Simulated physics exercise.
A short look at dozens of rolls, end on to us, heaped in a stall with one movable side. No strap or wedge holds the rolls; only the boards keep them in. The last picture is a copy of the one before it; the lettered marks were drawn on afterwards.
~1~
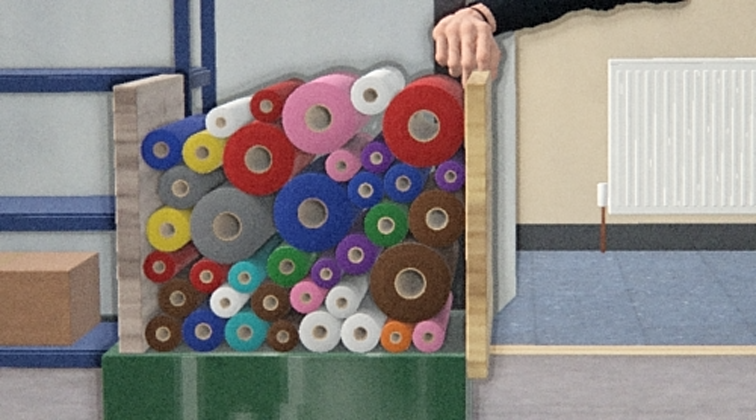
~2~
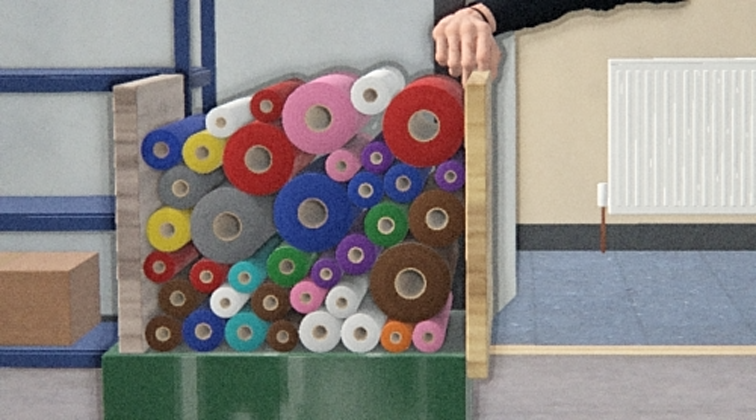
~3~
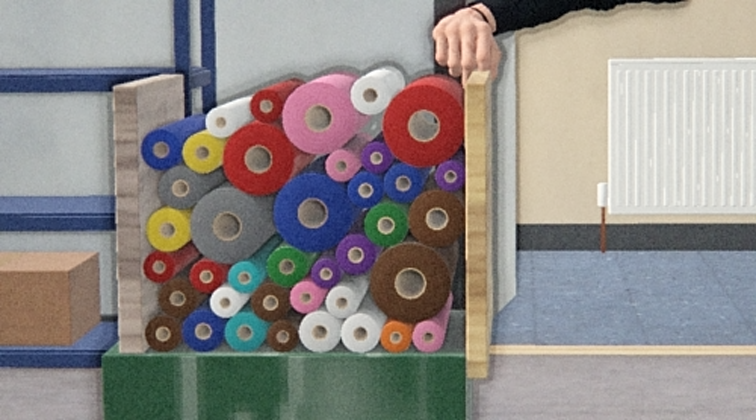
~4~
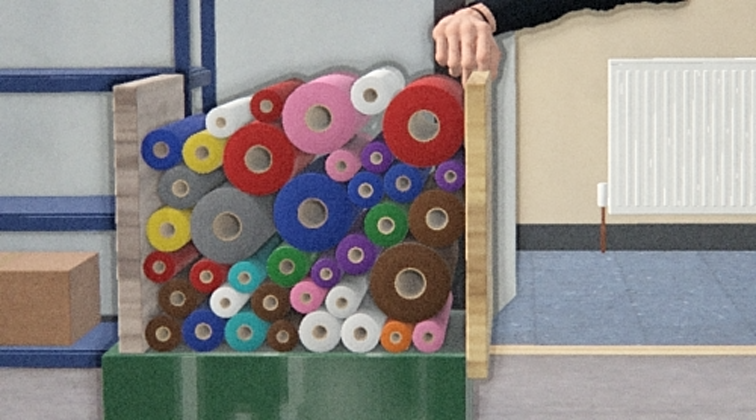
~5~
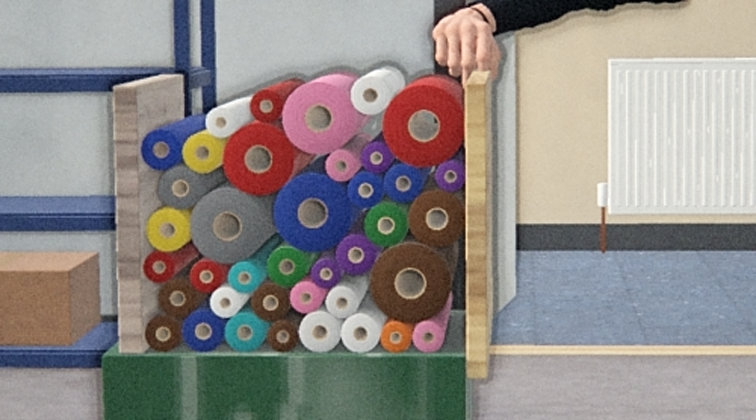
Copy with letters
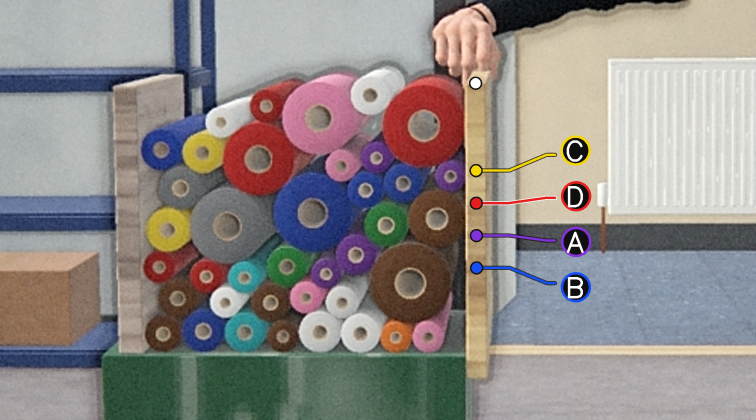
At the start, rolls of many colours, pink, red, blue, grey and brown among them, sit heaped between two upright boards above a green base, with a hand resting on top of the right board. Through to the end, the hand stays there and nothing visibly moves.
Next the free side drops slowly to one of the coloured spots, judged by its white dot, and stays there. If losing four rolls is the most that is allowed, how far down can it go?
Lower it to A and no more.
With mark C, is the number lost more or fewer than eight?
Fewer than eight.
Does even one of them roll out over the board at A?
At A: Yes.
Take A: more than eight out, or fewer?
Fewer than eight.
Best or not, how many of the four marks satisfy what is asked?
The number is three.
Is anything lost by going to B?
At B: Yes.
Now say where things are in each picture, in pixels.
The first frame shows a blue roll (366, 191); a pink roll (342, 166); a blue roll (161, 150).
The second frame shows a blue roll (161, 150); side board (480, 212).
The third frame shows a white roll (361, 333).
The fourth frame shows a purple roll (326, 274).
The fifth frame shows a red roll (159, 266); a blue roll (366, 191); a pink roll (342, 166).
On the marked copy, A at (477, 236); B at (477, 268); C at (476, 171); D at (477, 203); the white dot at (476, 83).
Taking A. A third of the way, top of the board (466, 154).
Two thirds of the way, top of the board (466, 233).
When it is over, top of the board (466, 235), three out over the board.
As for the rest, B more than four out over the board; C none out over the board; D three out over the board.
